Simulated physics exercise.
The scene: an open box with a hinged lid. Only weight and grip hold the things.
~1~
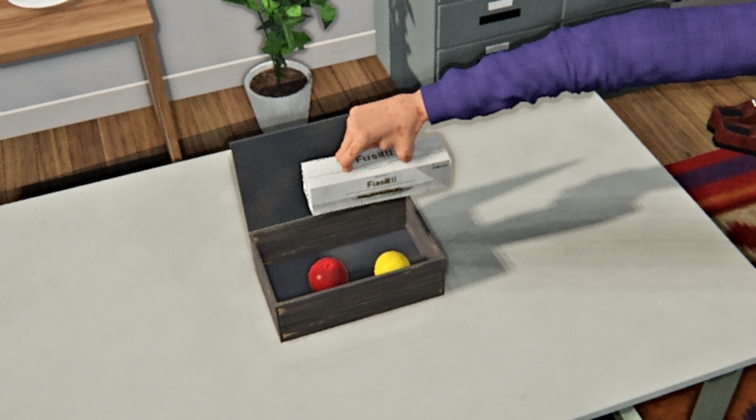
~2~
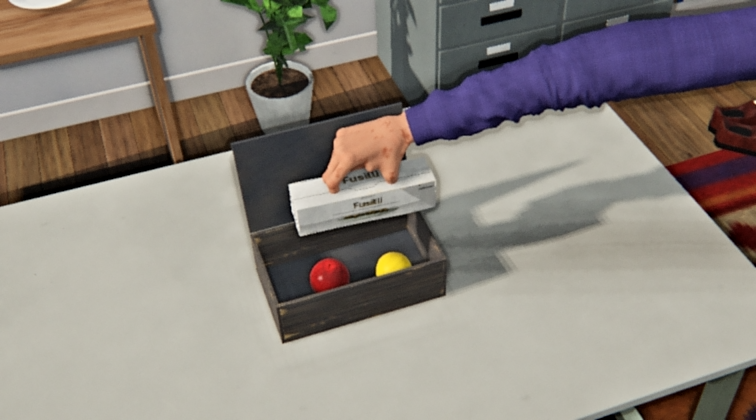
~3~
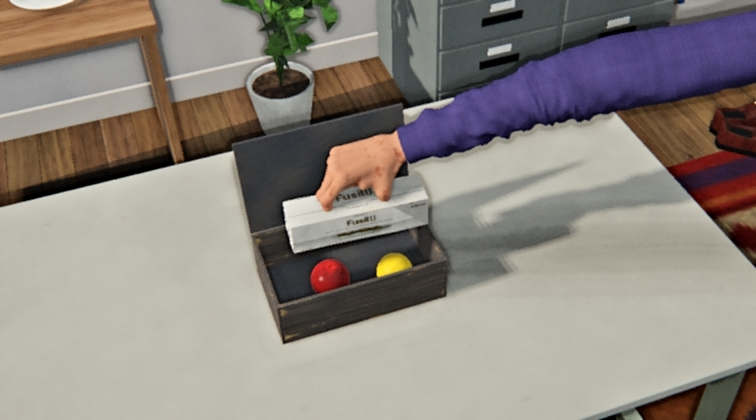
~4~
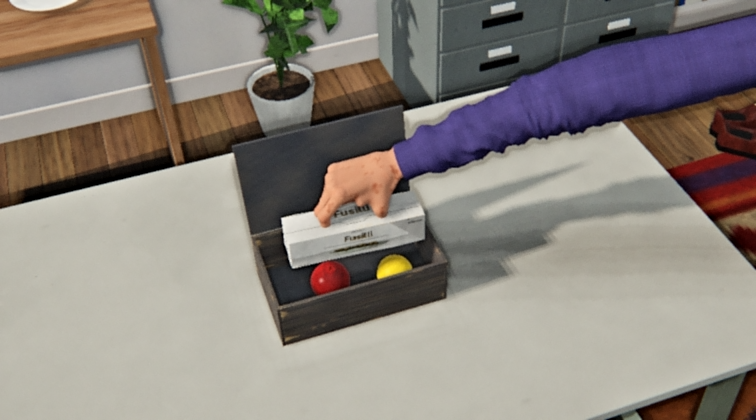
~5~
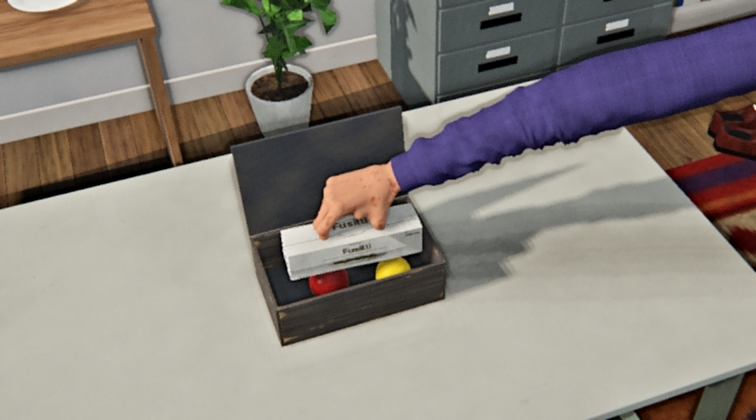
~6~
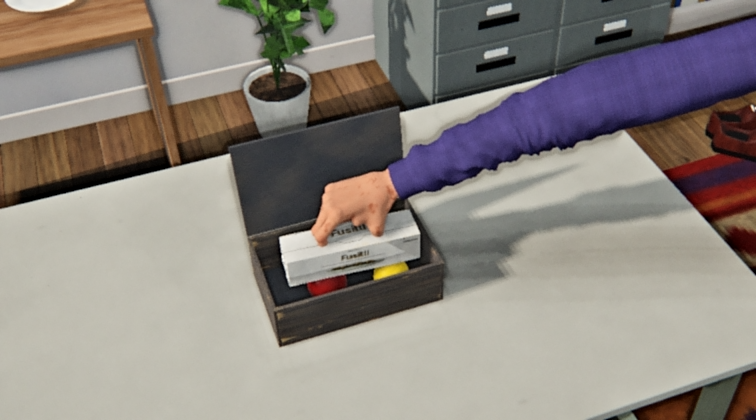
A hand in a purple sleeve reaches from the right, gripping a white carton over an open dark wooden box on a pale table, seen from above at an angle. A red ball and a yellow ball sit inside, with a potted plant and grey drawers behind. The hand moves the carton left and down into the box, partly covering the balls and still holding it, while the camera stays still.
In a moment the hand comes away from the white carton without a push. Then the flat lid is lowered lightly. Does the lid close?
Outcome: The lid shuts flat.
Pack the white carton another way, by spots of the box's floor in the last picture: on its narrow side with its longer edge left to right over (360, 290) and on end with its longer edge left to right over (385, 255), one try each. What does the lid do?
In the first case it closes; in the second case it stays ajar.
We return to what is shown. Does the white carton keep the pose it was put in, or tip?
The white carton ends up tilted.
Then, 0.50 s on from there, white carton on its side near (347, 248); red apple shifted a little; yellow lemon shifted a little.
Then, 1.50 s on from there, lid 66° above the rim; white carton on its side near (347, 248); red apple shifted a little.
Then, 1.90 s on from there, lid 18° above the rim; white carton on its side near (347, 248); red apple shifted a little.
In the end, lid shut; toppled in the box, white carton; the other 2 unmoved. At the end, from the last picture's camera, white carton near (347, 248).
